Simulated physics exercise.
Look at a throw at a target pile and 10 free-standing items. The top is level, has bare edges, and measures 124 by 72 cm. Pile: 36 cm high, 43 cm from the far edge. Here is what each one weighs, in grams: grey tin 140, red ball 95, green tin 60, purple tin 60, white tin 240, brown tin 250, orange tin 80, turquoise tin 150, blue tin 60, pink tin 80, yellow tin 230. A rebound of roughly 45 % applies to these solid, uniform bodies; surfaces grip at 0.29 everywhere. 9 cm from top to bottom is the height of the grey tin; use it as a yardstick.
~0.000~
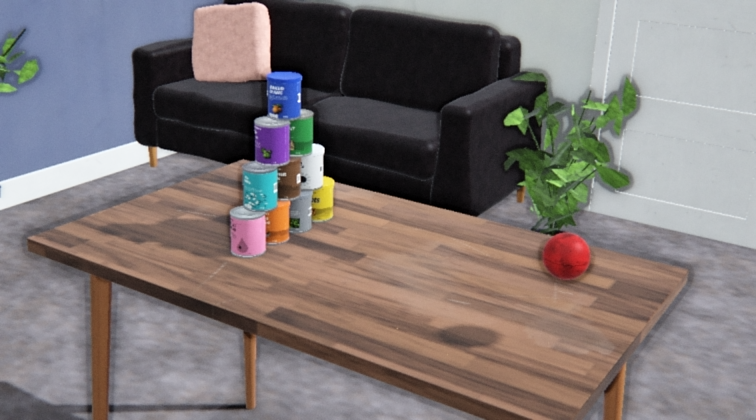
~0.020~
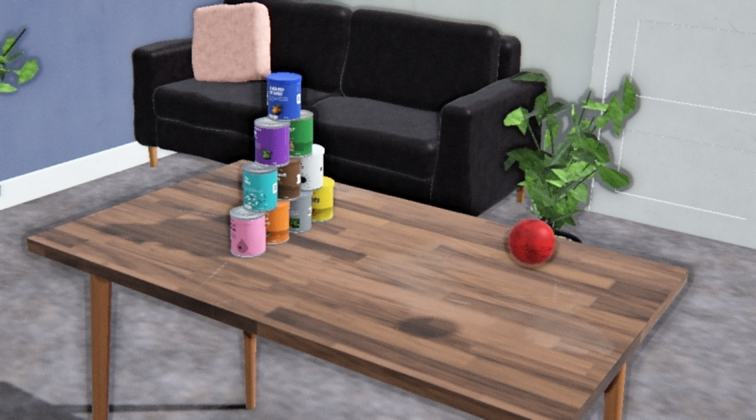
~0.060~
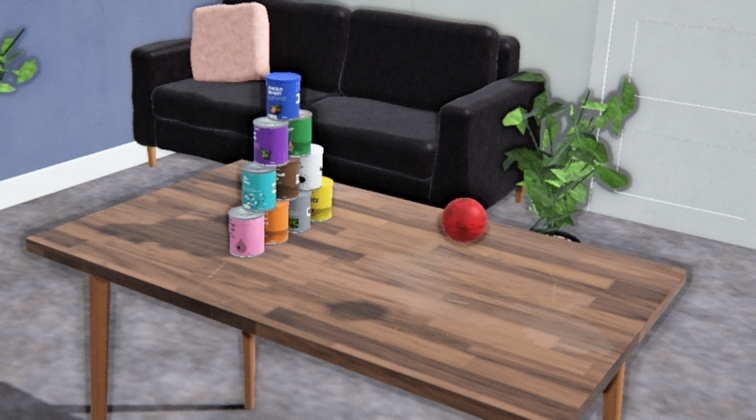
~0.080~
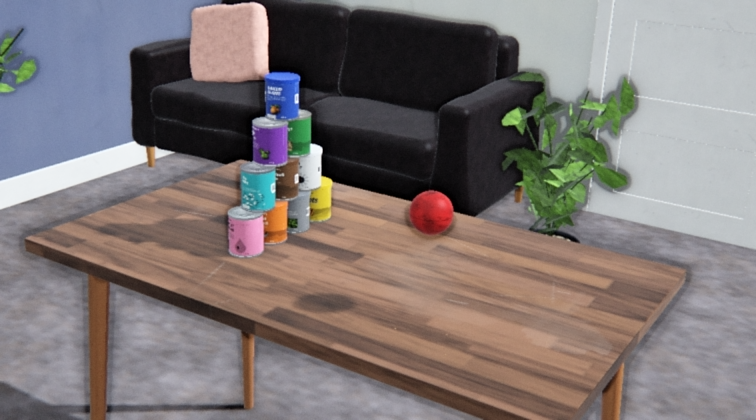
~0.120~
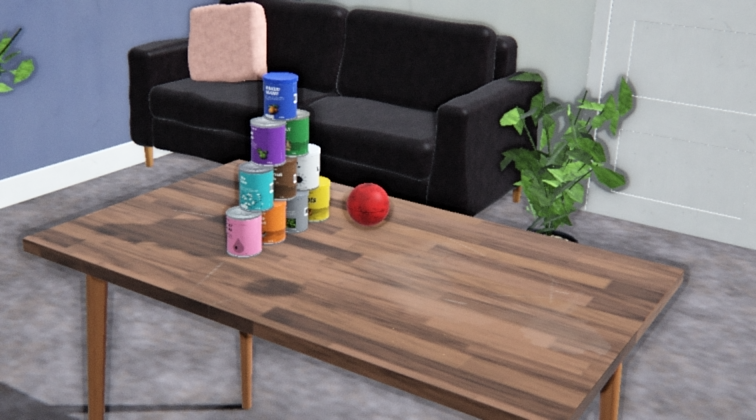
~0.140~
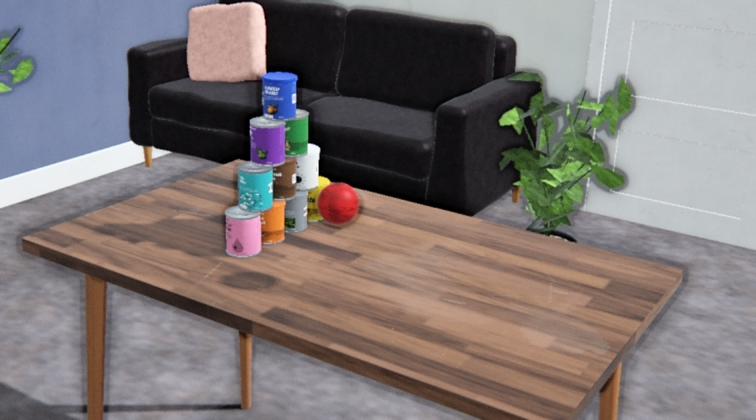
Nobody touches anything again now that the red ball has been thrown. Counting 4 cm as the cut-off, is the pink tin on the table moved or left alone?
It is moved.
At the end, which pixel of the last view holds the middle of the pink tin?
At pixel (168, 186) or so, give or take.
After 0.34 s, red ball near (143, 206); pink tin moved 17 cm near (205, 208).
After 0.44 s, red ball near (66, 255); pink tin moved 26 cm near (187, 197).
After 0.64 s, pink tin moved 35 cm near (168, 186).
After 0.84 s, pink tin resting near (168, 186).
In the end (1.0 s), not toppled but over 4 cm from the start, pink tin; the other 9 under 4 cm from the start. At the end, from the last picture's camera, pink tin near (168, 186).
